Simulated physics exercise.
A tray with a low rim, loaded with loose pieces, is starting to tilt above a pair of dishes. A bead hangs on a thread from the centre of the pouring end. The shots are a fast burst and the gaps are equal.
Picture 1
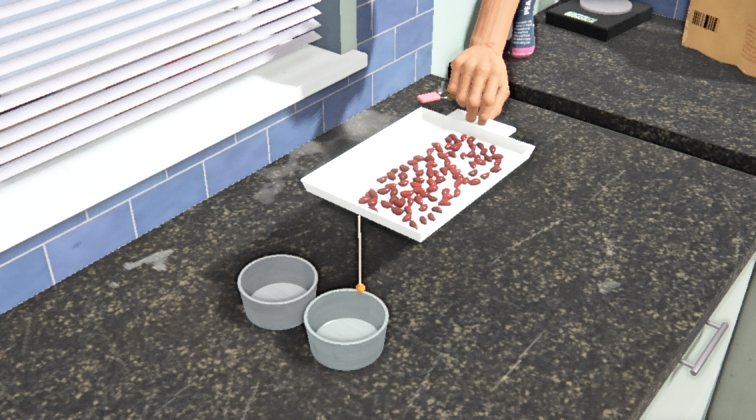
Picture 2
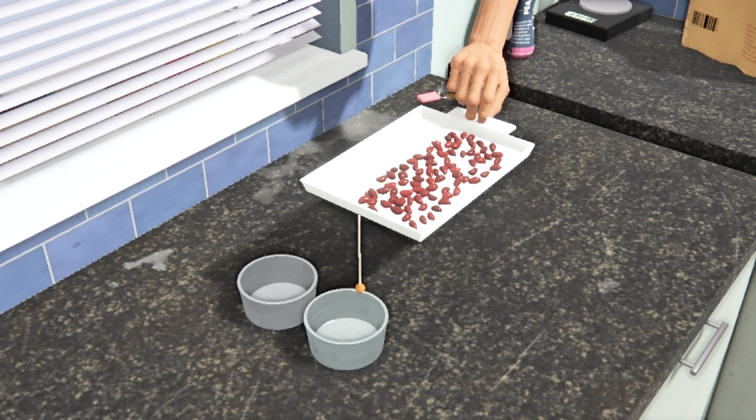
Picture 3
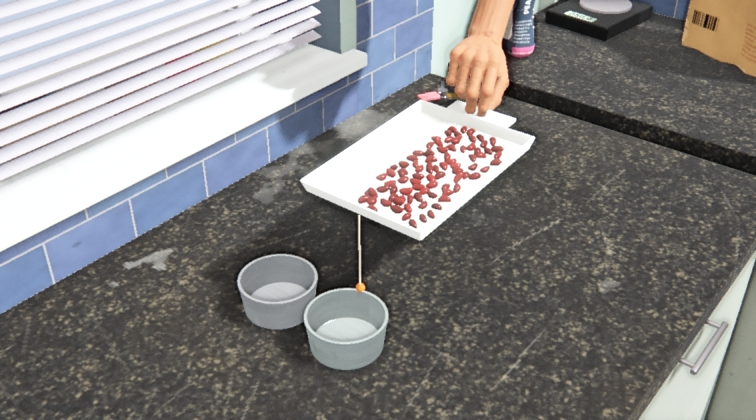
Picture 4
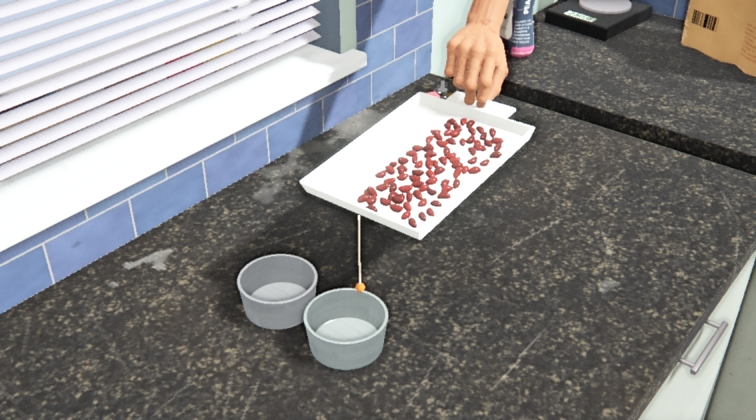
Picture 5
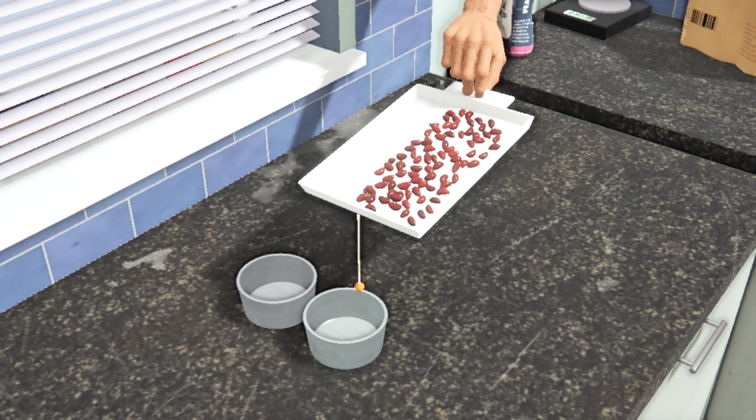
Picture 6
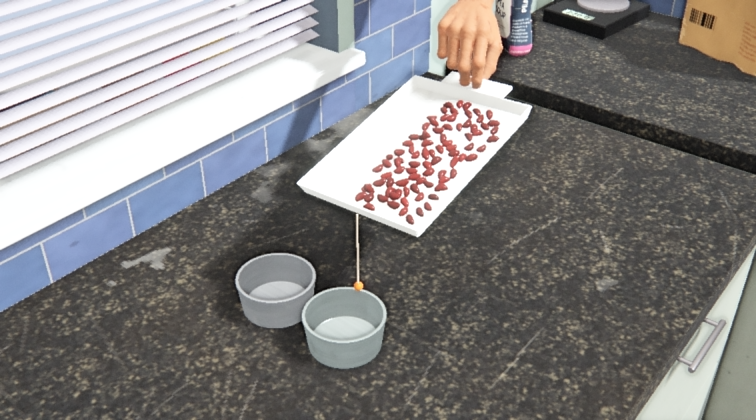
A white tray of reddish-brown beans tilted very slightly as a hand at its far end shifted a little, while the two small grey dishes on the dark speckled counter stayed put.
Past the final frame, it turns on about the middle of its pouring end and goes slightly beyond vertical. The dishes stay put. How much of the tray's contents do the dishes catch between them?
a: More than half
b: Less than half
Option a: More than half.
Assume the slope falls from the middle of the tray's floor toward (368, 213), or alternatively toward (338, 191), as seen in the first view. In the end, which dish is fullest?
Going by the two slopes in order, it's the right-side one and then the left-side one.
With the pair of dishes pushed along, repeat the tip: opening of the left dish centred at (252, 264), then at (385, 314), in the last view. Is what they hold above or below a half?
In turn: Over half; the smaller part.
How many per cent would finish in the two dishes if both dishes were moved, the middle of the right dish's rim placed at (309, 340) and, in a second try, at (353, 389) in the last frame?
Roughly 20% first, roughly 0% second.
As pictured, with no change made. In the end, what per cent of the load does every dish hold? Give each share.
40 % left, 30 % right.
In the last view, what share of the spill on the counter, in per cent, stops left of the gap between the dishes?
Close to 50 %.
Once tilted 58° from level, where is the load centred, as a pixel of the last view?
About (356, 180).
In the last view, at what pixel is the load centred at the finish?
Roughly at pixel (297, 323).
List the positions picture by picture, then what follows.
Corners of the pouring end at (307, 179) and (421, 230), level; middle of the load at (430, 173), kidney beans; left dish at (252, 309); right dish at (320, 349); bead on its thread at (360, 288), in the first frame.
Corners of the pouring end at (307, 179) and (420, 229), level; middle of the load at (429, 172), in the second frame.
Corners of the pouring end at (306, 180) and (420, 229), tipped barely, lowest at the left corner; middle of the load at (429, 169), in the third frame.
Corners of the pouring end at (306, 181) and (419, 228), tipped a little, lowest at the left corner; middle of the load at (429, 164), in the fourth frame.
Corners of the pouring end at (304, 181) and (418, 227), tipped a little, lowest at the left corner; middle of the load at (427, 159), in the fifth frame.
Corners of the pouring end at (303, 182) and (416, 226), tipped a little, lowest at the left corner; middle of the load at (425, 154); left dish at (250, 308); right dish at (318, 347), in the sixth frame.
Soon after the last picture, tray tipped steeply; nearly all on the tray; a stray few in the air.
A little later, tray tipped right over; most on the tray; a small part in the left dish; a stray few outside both; a stray few in the air.
Later still, tray tipped past a quarter turn; about a quarter in the right dish; about half in the left dish; about a quarter outside both.
At rest, tray tipped past a quarter turn; about a quarter in the right dish; about half in the left dish; about a quarter outside both.
